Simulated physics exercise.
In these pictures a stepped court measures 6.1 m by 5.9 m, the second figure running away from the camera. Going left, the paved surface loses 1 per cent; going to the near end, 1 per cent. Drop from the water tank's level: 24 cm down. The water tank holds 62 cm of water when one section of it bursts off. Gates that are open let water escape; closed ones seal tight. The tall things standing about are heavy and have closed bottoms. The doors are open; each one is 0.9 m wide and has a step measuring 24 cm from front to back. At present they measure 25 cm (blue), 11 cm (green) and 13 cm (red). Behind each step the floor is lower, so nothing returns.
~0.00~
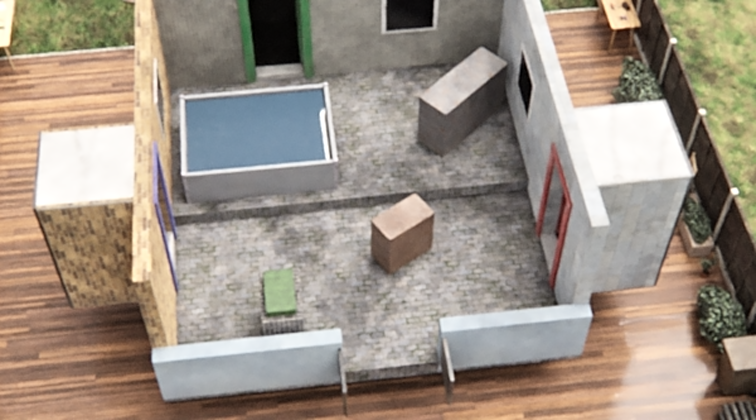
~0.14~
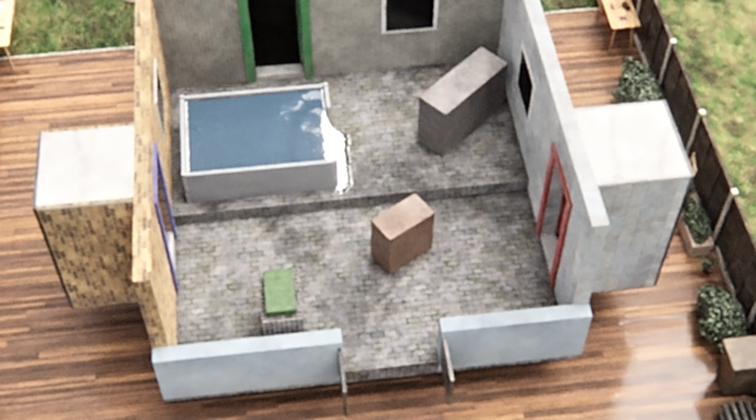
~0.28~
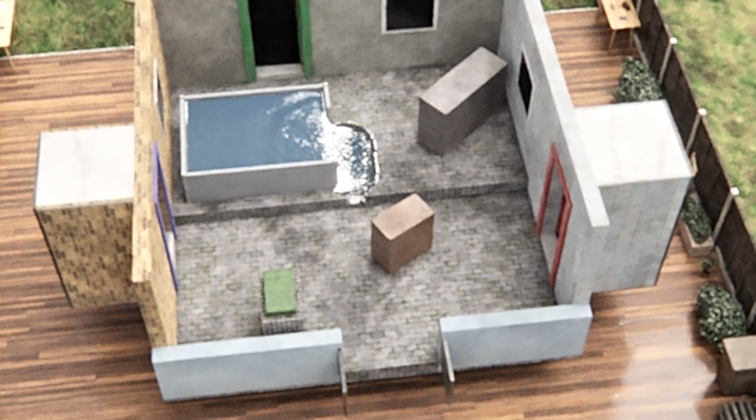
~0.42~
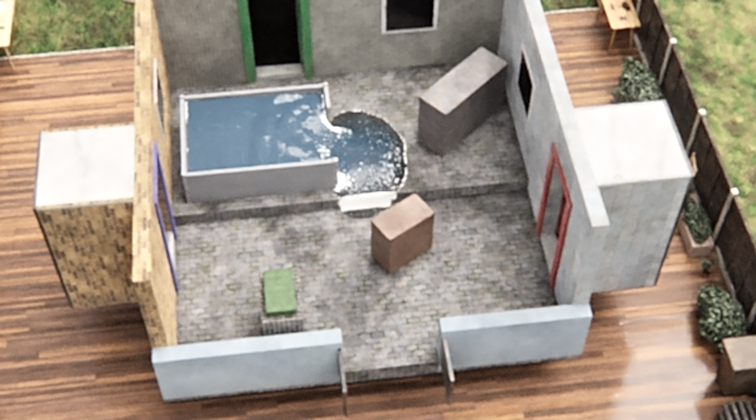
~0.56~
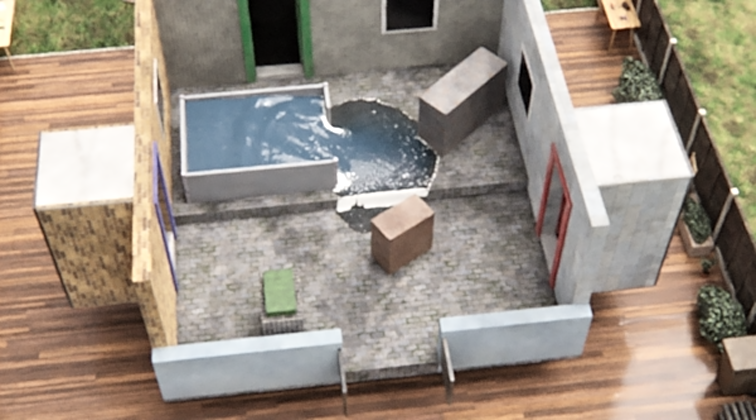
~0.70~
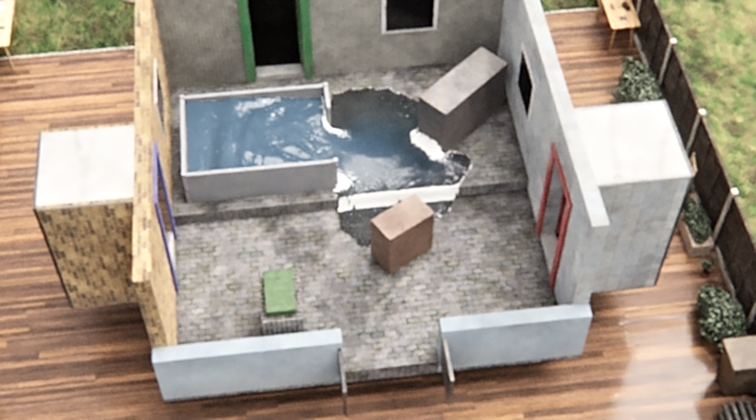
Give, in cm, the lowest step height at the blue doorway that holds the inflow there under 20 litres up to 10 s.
The lowest height is close to 8.5 cm.
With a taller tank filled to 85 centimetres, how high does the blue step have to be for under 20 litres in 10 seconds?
Roughly 13.5 centimetres.
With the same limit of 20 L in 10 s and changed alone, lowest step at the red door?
The red door needs around 19 cm.
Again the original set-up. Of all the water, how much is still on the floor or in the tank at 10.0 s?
Around 90 per cent of the water.
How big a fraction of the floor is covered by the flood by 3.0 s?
Some 45 per cent of it.
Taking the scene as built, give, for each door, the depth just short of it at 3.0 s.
Door depths (cm): Blue = 0, green = 0, red = 21.
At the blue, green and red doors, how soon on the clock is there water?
Times: Blue 5.5 s, green 4.0 s, red 1.6 s.
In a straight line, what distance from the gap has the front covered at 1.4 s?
The front sits around 3.6 m out.
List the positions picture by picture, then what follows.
The first frame shows the water tank at (257, 131) is whole and still, 62 cm deep; the blue door at (166, 225) is dry.
In the second frame, the gap is at (331, 152), the front 0.2 m out at (348, 176); the back of the water tank holds 62 cm.
In the third frame, the gap is at (331, 153), the front 0.7 m out at (372, 152); the back of the water tank holds 62 cm.
In the fourth frame, the gap is at (331, 154), the front 1.2 m out at (402, 165); the back of the water tank holds 62 cm.
In the fifth frame, the gap is at (331, 154), the front 1.8 m out at (434, 151); the back of the water tank holds 62 cm.
In the sixth frame, the gap is at (331, 153), the front 2.3 m out at (464, 164); the back of the water tank holds 61 cm; the blue door at (166, 225), 3.2 m from the gap, is still 3.0 m from the nearest water.
After 1.4 s water covers 30 % of the floor, deepest (34 cm) near (419, 145); it has not reached the blue door.
After 3.0 s water covers 45 % of the floor, deepest (38 cm) near (556, 334); it has not reached the blue door.
After 10.0 s water covers 95 % of the floor, deepest (17 cm) near (283, 365); 10 cm at the blue door, 0 litres in over its 25 cm step.
At the blue door as built, the water arrived by 5.7 s and peaked near 13 cm at 7.0 s.
Run again over the same 10 s with other heights there, 33 litres in over 7.5 cm, 8 litres over 10.5 cm. The limit of 20 litres is kept from about 8.5 cm up.
